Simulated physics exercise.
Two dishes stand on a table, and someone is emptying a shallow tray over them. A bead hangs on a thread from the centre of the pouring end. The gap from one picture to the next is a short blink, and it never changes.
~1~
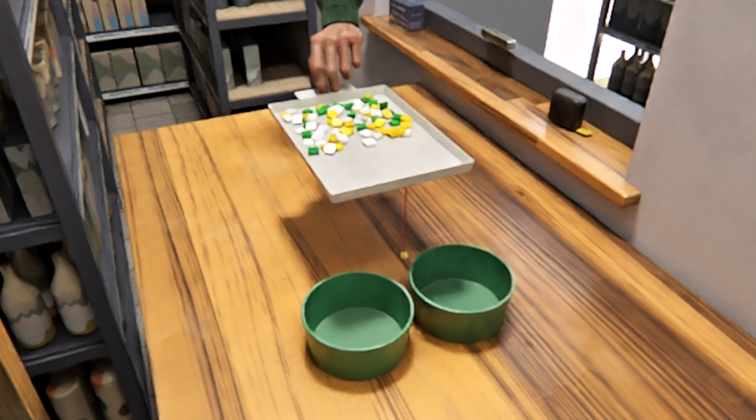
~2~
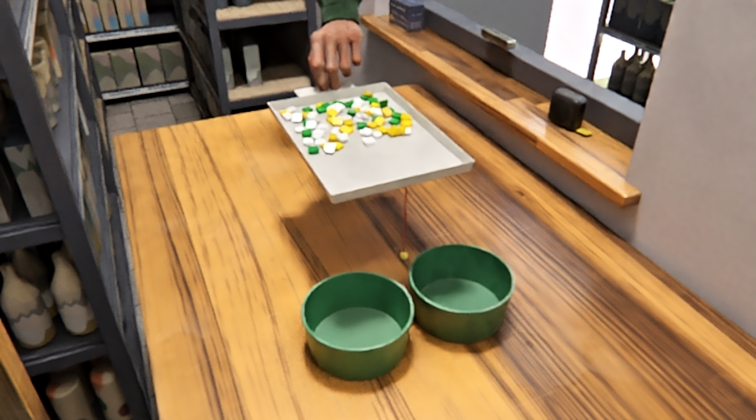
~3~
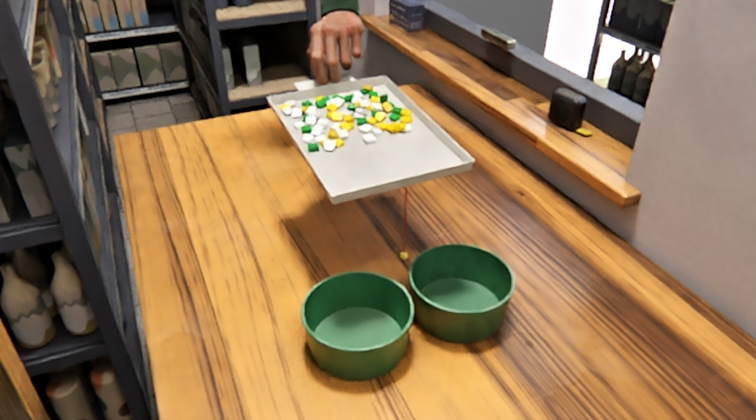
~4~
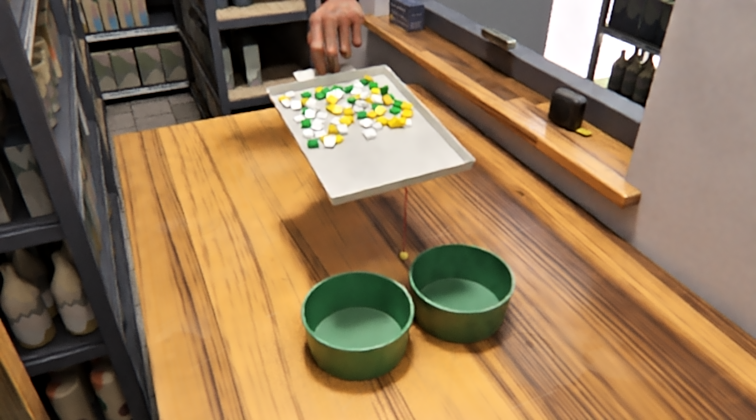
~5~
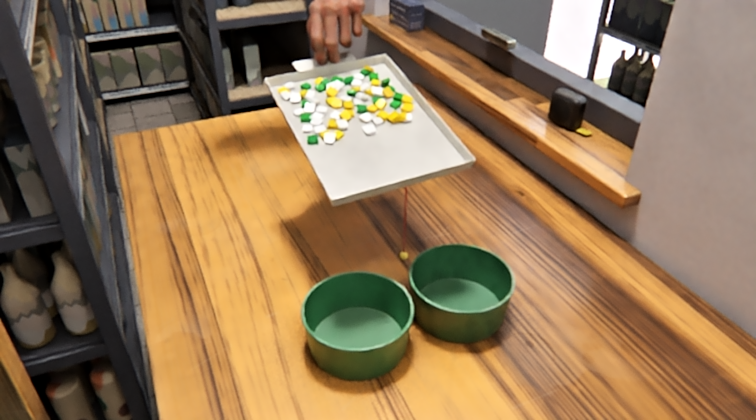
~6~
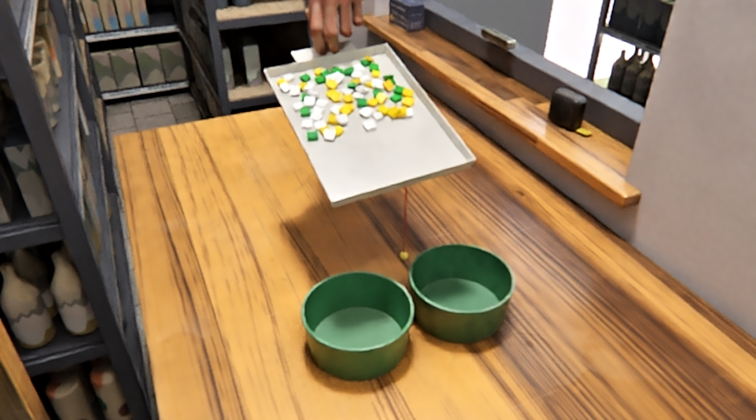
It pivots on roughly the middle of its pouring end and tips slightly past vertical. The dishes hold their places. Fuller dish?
Left-hand.
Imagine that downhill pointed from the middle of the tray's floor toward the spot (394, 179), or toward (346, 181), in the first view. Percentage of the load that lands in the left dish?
First case about 40 percent; second case about 60 percent.
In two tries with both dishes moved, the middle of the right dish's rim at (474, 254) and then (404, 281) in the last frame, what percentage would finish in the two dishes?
Try 1: Some 80 %; try 2: Some 80 %.
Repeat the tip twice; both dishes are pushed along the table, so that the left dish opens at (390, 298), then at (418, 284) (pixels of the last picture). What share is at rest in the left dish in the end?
Close to 80 in a hundred, then close to 60 in a hundred.
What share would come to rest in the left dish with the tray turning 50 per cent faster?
That works out at roughly 80 per cent.
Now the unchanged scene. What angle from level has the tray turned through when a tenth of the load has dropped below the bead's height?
Around 65°, give or take.
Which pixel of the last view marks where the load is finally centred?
Around (374, 334).
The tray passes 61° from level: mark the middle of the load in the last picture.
I'd mark it close to (376, 183).
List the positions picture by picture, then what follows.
The first frame shows corners of the pouring end at (333, 192) and (471, 160), level; middle of the load at (347, 120), mosaic tiles; left dish at (380, 360); right dish at (488, 323); bead on its thread at (404, 256).
The second frame shows corners of the pouring end at (333, 193) and (471, 160), level; middle of the load at (347, 119).
The third frame shows corners of the pouring end at (333, 194) and (471, 160), tipped barely, lowest at the left corner; middle of the load at (347, 114).
The fourth frame shows corners of the pouring end at (333, 195) and (472, 159), tipped a little, lowest at the left corner; middle of the load at (346, 107).
The fifth frame shows corners of the pouring end at (333, 197) and (472, 159), tipped a little, lowest at the left corner; middle of the load at (346, 99).
The sixth frame shows corners of the pouring end at (334, 199) and (473, 158), tipped clearly, lowest at the left corner; middle of the load at (346, 92); left dish at (380, 360); right dish at (488, 323).
Soon after the last picture, tray tipped steeply; most on the tray; a stray few in the left dish; a stray few outside both; about a quarter in the air.
A little later, tray tipped past a quarter turn; about two thirds on the tray; about a quarter in the left dish; a stray few in the right dish; a small part outside both; a small part in the air.
Later still, tray tipped past a quarter turn; most in the left dish; a small part in the right dish; a small part outside both.
At rest, tray tipped past a quarter turn; most in the left dish; a small part in the right dish; a small part outside both.
